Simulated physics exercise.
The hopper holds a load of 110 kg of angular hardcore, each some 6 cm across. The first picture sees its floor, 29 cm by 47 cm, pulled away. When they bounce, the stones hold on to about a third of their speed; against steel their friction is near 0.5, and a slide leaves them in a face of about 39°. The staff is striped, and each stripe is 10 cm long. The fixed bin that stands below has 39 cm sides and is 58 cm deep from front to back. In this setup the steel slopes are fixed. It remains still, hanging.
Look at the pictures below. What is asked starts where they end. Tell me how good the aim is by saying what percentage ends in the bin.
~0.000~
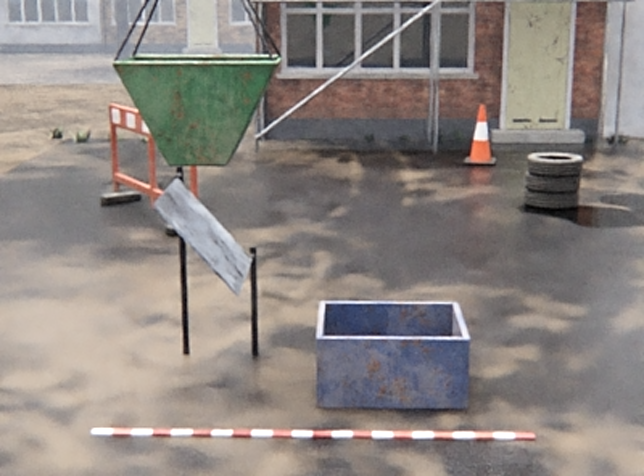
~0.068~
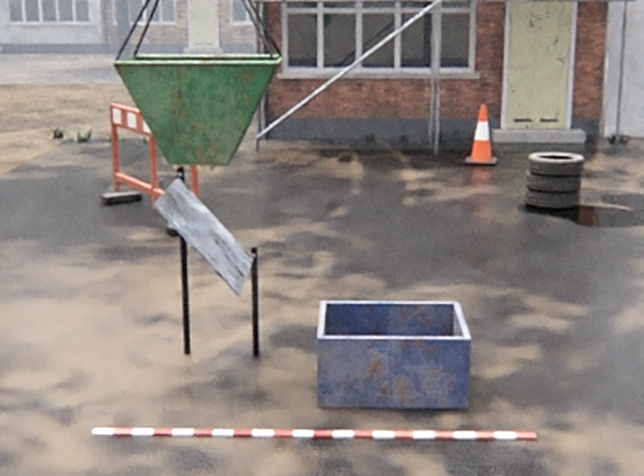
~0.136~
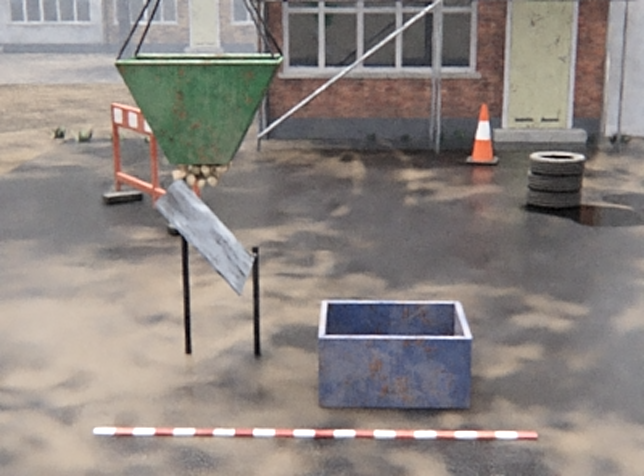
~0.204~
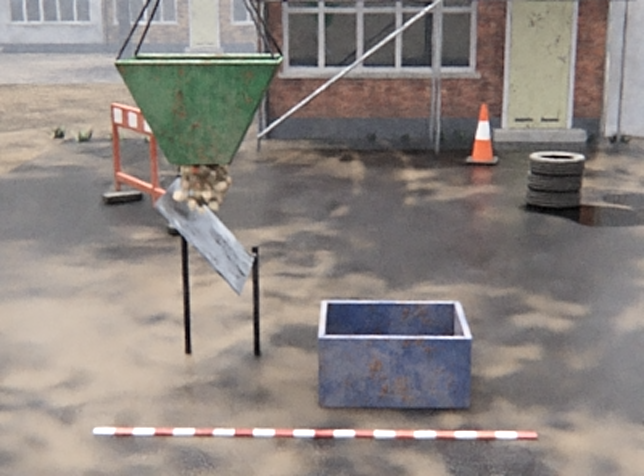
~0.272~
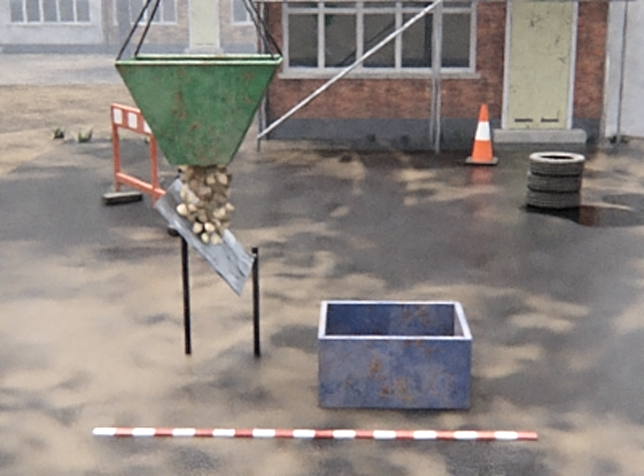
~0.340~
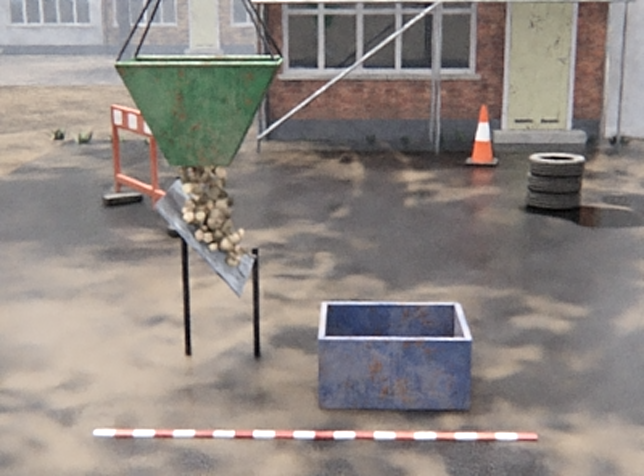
About 0 % ends in the bin.
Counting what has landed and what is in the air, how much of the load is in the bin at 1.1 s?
Roughly 0 percent.
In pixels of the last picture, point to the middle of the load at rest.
Around (296, 374).
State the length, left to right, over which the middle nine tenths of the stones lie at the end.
I'd put it at close to 60 cm.
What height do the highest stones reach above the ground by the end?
I'd put it at close to 30 cm off the ground.
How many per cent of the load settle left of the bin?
I'd say close to 90 per cent.
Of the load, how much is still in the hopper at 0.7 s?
It still holds around 35 per cent.
After 0.7 s, 34 % in the hopper, 30 % on the steel, 37 % falling or lying left of the bin; the stones farthest right are at (316, 359).
After 1.1 s, 0 % in the hopper, 26 % on the steel, 70 % falling or lying left of the bin, 4 % falling or lying beside or right of the bin; the stones farthest right are at (363, 374).
After 1.7 s, 0 % in the hopper, 89 % falling or lying left of the bin, 11 % falling or lying beside or right of the bin; the stones farthest right are at (406, 383).
After 2.6 s, 0 % in the hopper, 89 % falling or lying left of the bin, 11 % falling or lying beside or right of the bin; the stones farthest right are at (414, 380).
After 4.5 s, 0 % in the hopper, 89 % left of the bin, 11 % beside or right of the bin; the stones farthest right are at (414, 380).
